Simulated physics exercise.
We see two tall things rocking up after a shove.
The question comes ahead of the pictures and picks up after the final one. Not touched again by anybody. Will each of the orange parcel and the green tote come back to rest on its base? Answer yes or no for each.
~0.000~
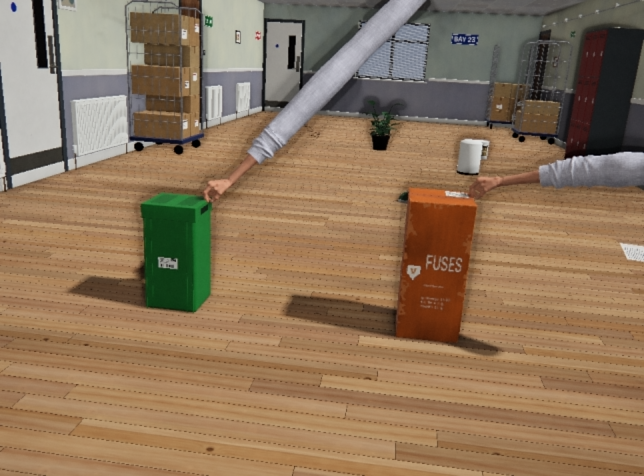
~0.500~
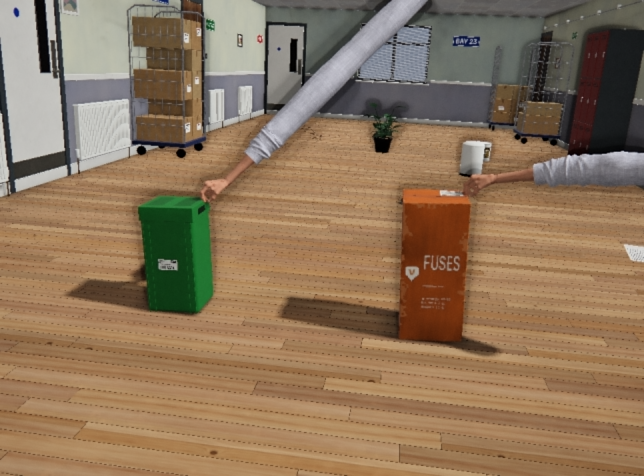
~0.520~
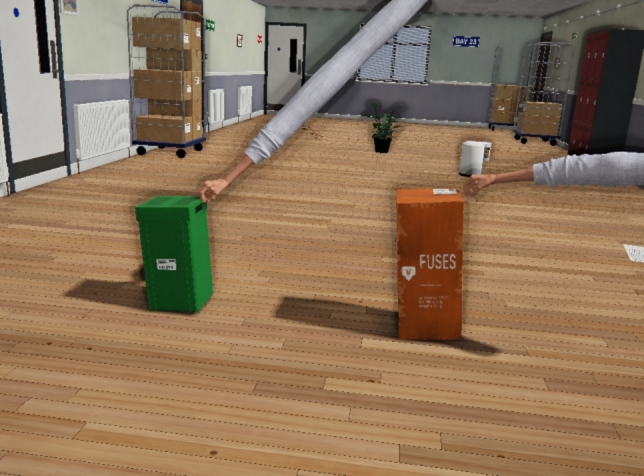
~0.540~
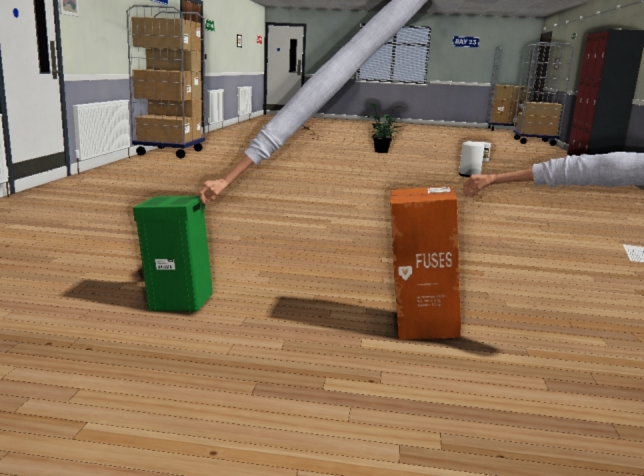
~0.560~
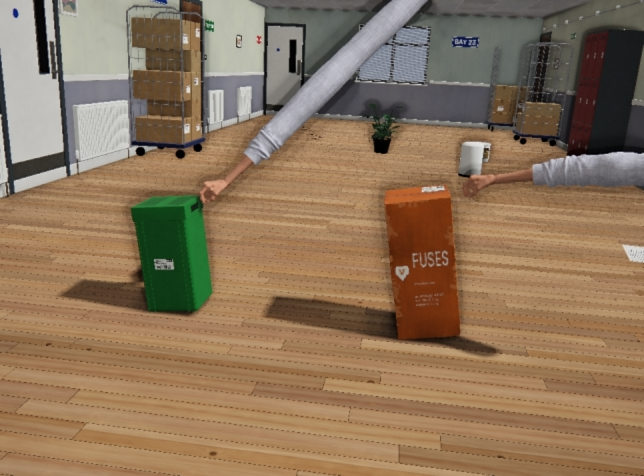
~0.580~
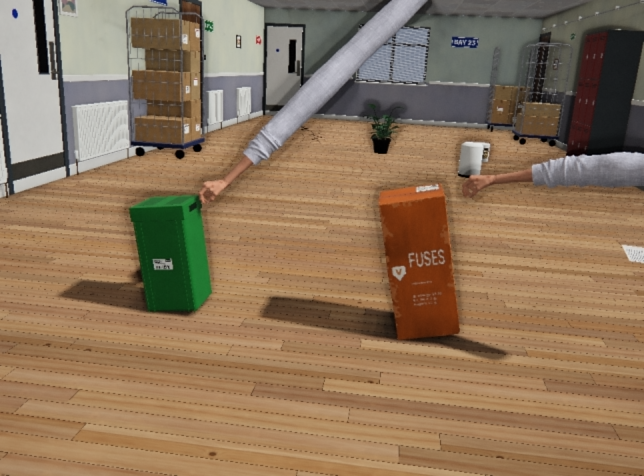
Orange parcel - no; green tote - yes.
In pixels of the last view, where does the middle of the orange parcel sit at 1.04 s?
Its middle will be near (365, 265).
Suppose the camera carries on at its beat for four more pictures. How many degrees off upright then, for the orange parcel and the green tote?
I'd say close to 20° for the first and close to 8° for the second.
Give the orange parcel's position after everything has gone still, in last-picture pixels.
Somewhere around pixel (332, 294).
Around 0.80 s, orange parcel 30° off upright near (396, 258); green tote upright near (180, 257).
Around 1.04 s, orange parcel 55° off upright near (365, 265); green tote upright near (179, 256).
Finally (1.6 s), the orange parcel falls over, near (332, 294); the green tote rocks back upright, near (180, 257).
